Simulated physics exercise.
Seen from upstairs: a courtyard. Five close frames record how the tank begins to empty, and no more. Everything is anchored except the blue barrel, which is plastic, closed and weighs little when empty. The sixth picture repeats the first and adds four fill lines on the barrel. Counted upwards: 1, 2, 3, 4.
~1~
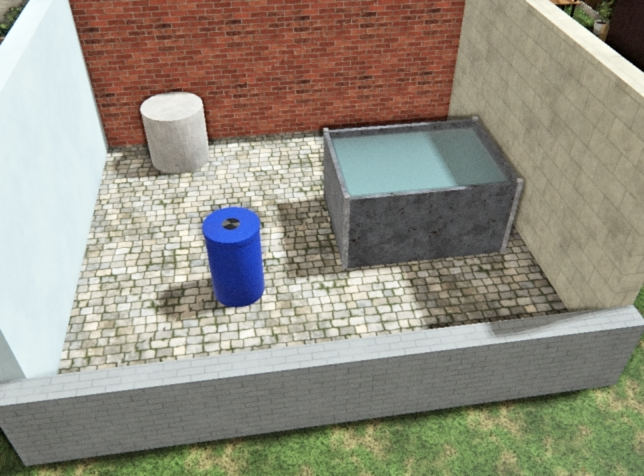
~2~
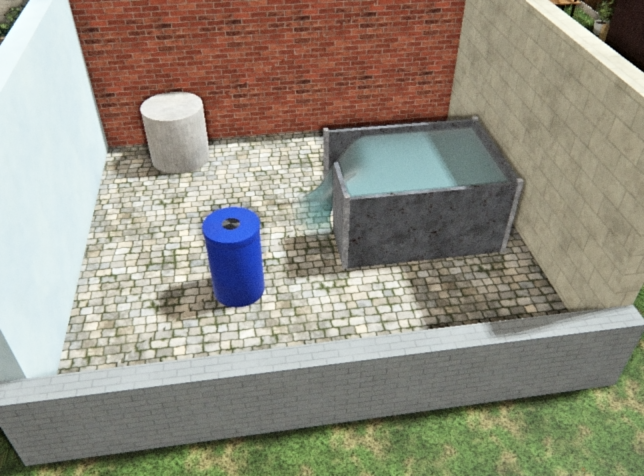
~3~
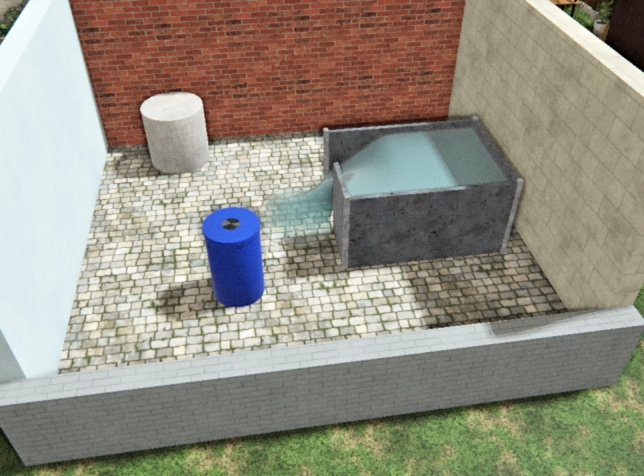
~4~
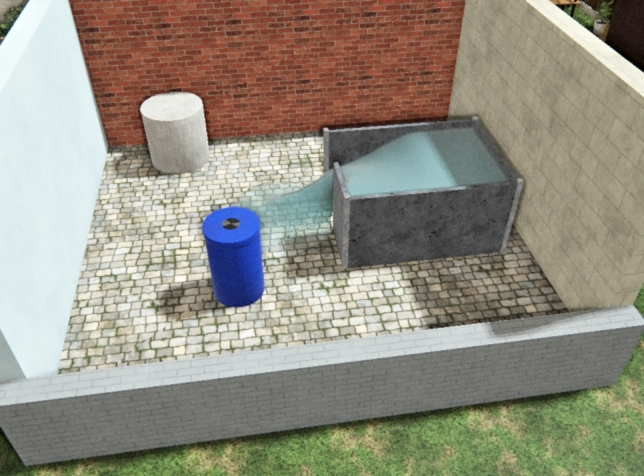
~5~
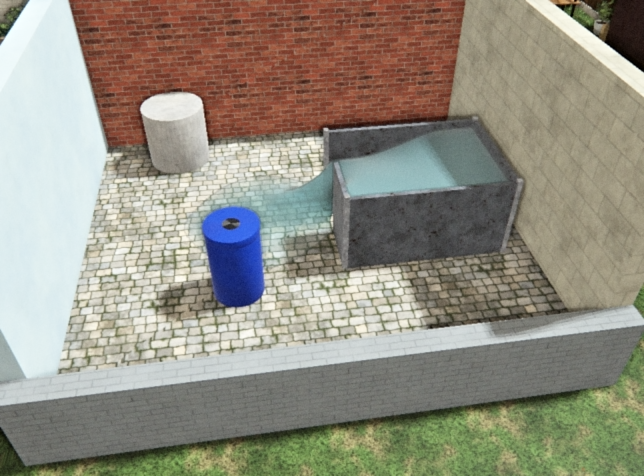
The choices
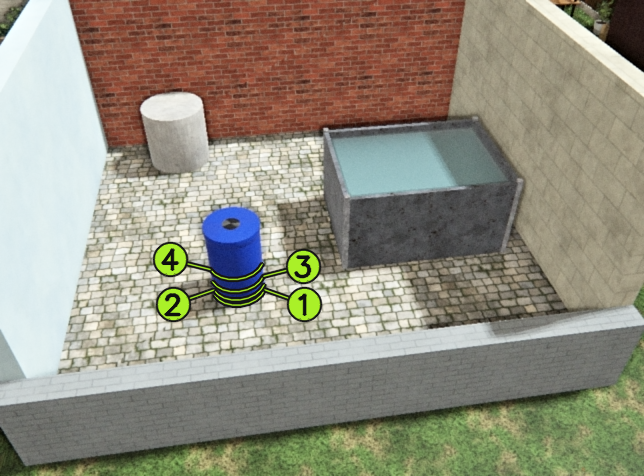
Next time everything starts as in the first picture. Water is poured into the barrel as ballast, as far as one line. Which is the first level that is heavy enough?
It is 2.
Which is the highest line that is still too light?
That would be 1.
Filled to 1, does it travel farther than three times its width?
No.
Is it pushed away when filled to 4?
No, not at all.
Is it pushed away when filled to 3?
No.
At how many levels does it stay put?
Three of them.
In lime, 1 at (240, 305); 2 at (240, 299); 3 at (238, 291); 4 at (237, 279); from the bottom up 1, 2, 3, 4.
With 1, it is pushed about twice its own width away.
With 2, it does not move.
With 3, it does not move.
With 4, it does not move.
